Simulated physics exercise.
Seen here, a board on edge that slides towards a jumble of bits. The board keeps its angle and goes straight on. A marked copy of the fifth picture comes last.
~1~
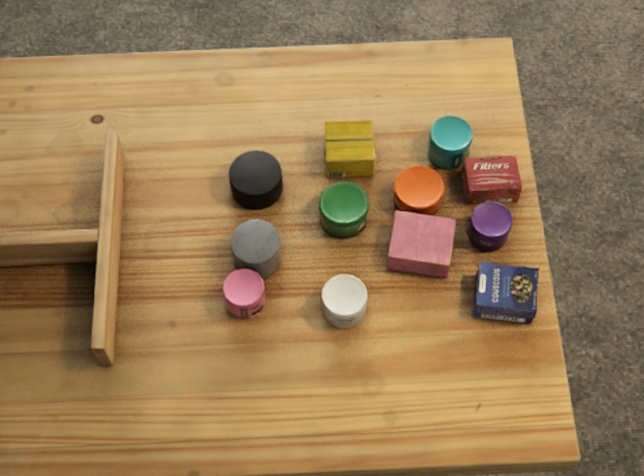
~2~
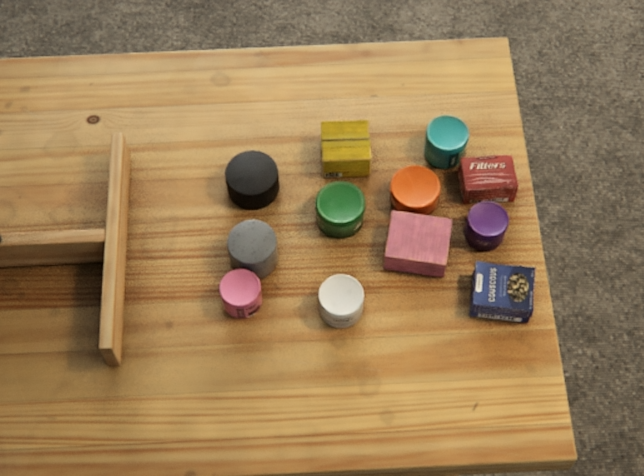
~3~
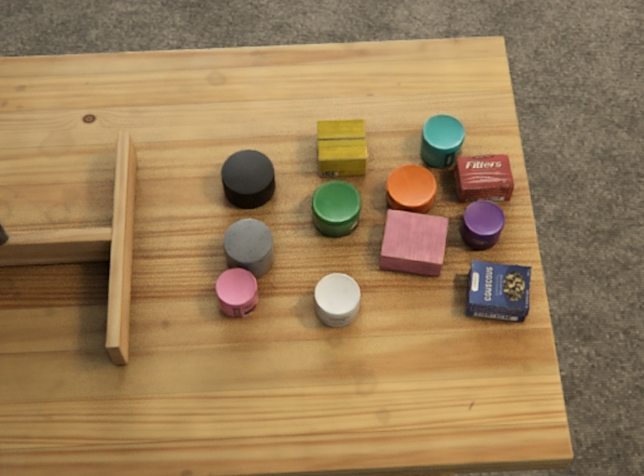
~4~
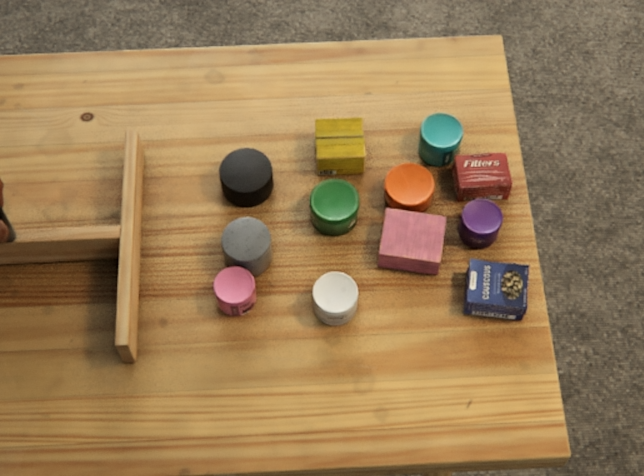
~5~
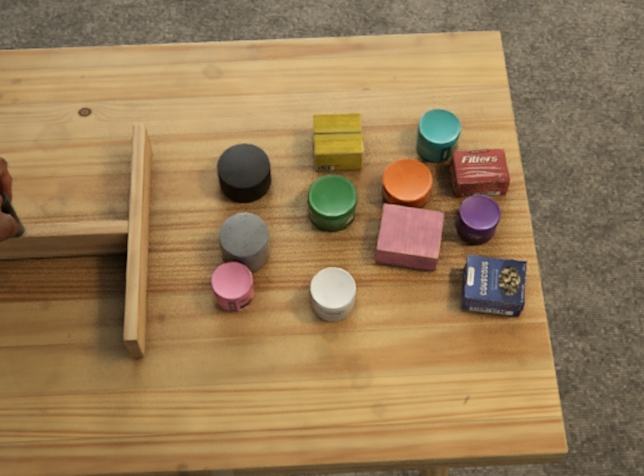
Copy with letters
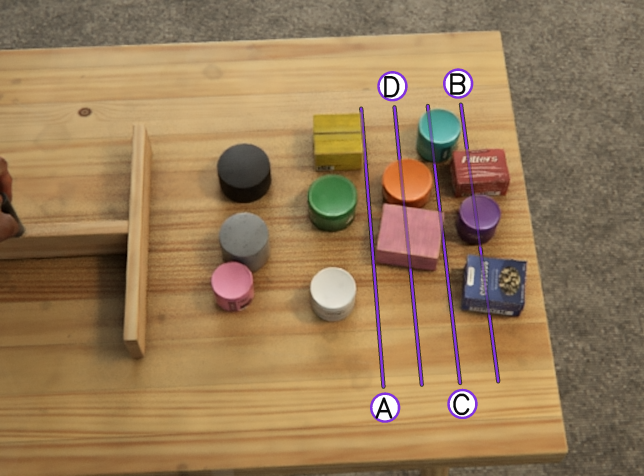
On a wooden table, a hand came into view at the left edge as an upright wooden board slid slowly a short way right towards a group of colourful jars and small boxes.
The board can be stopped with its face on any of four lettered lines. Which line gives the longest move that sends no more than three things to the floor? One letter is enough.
C.
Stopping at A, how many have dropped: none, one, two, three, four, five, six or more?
By then, none.
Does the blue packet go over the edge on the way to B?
By then, yes.
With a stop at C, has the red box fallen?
Yes.
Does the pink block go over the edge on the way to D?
No.
On the marked copy, A at (372, 238); B at (478, 233); C at (443, 235); D at (407, 236).
Taking C. A third of the way, board (246, 221); pink jar (276, 285); black tin (280, 172).
Two thirds of the way, board (357, 217); red box (493, 168); blue packet (504, 289).
When it is over, board (441, 213); purple tub over the edge; red box over the edge; three fallen.
As for the rest, A is within the limit but short; B drops six; D is within the limit but short.
